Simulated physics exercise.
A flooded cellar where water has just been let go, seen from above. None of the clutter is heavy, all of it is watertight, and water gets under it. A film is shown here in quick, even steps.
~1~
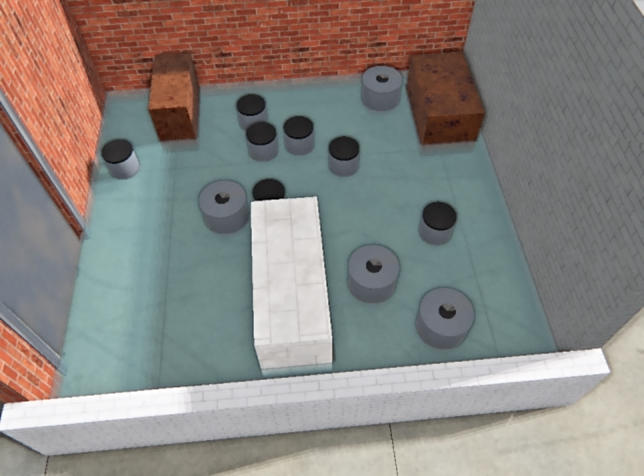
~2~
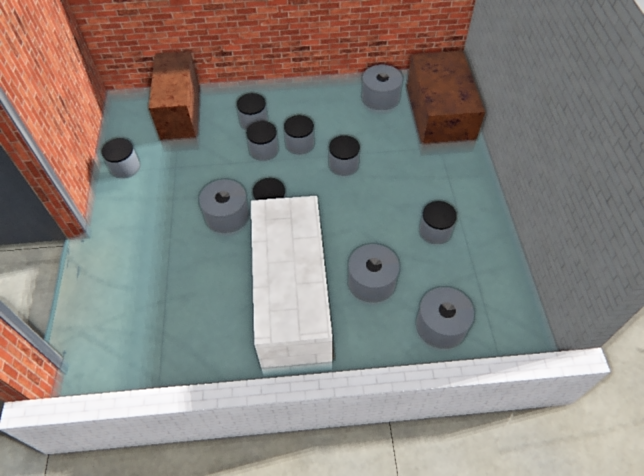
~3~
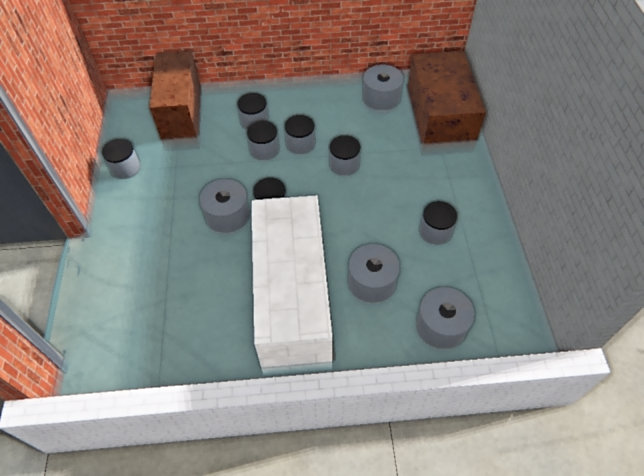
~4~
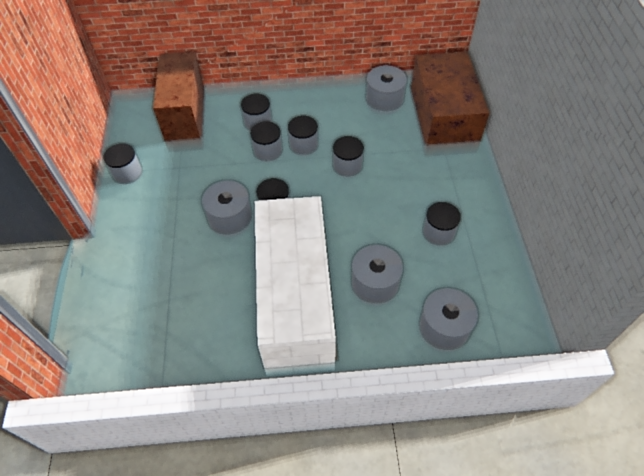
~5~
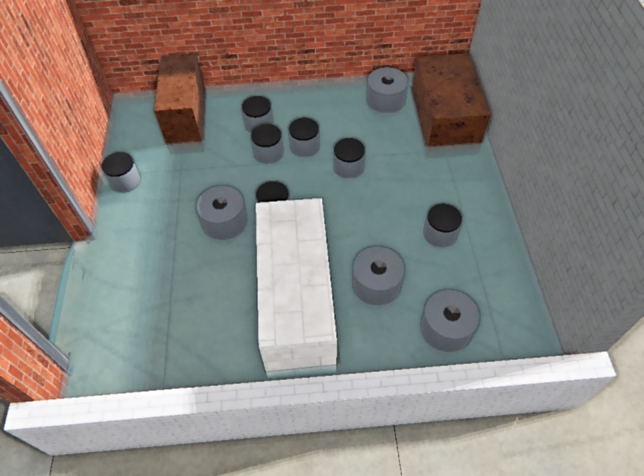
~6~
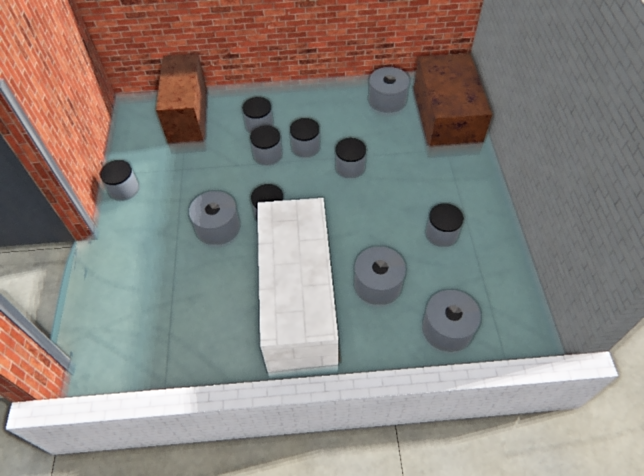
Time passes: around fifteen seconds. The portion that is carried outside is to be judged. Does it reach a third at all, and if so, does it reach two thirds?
The portion is in the middle third.
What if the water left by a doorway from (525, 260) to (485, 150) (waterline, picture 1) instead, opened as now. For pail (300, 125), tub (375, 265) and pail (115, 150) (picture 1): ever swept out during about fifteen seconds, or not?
Escapes, escapes, remains.
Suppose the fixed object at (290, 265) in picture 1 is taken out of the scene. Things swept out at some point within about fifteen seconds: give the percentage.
About 60%.
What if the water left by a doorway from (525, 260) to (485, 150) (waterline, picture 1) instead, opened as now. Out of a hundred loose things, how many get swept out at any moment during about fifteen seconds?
80 per cent.
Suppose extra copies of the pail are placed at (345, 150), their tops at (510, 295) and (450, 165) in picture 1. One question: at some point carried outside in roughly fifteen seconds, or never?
Result, in order - stuck, stuck.
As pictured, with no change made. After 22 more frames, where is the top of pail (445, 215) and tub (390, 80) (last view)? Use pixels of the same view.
Tops end up close to (380, 195) and (352, 95) respectively.
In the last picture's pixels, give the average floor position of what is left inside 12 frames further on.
Centre of the remaining clutter: Around (269, 235).
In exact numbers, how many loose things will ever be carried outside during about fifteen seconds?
Count: 7.
A moment on, 0 of 11 are out; 11 afloat.
Next, 2 of 11 are out; 9 afloat.
Later, 6 of 11 are out; 5 afloat.
In the end, 7 of 11 are out; 4 afloat.
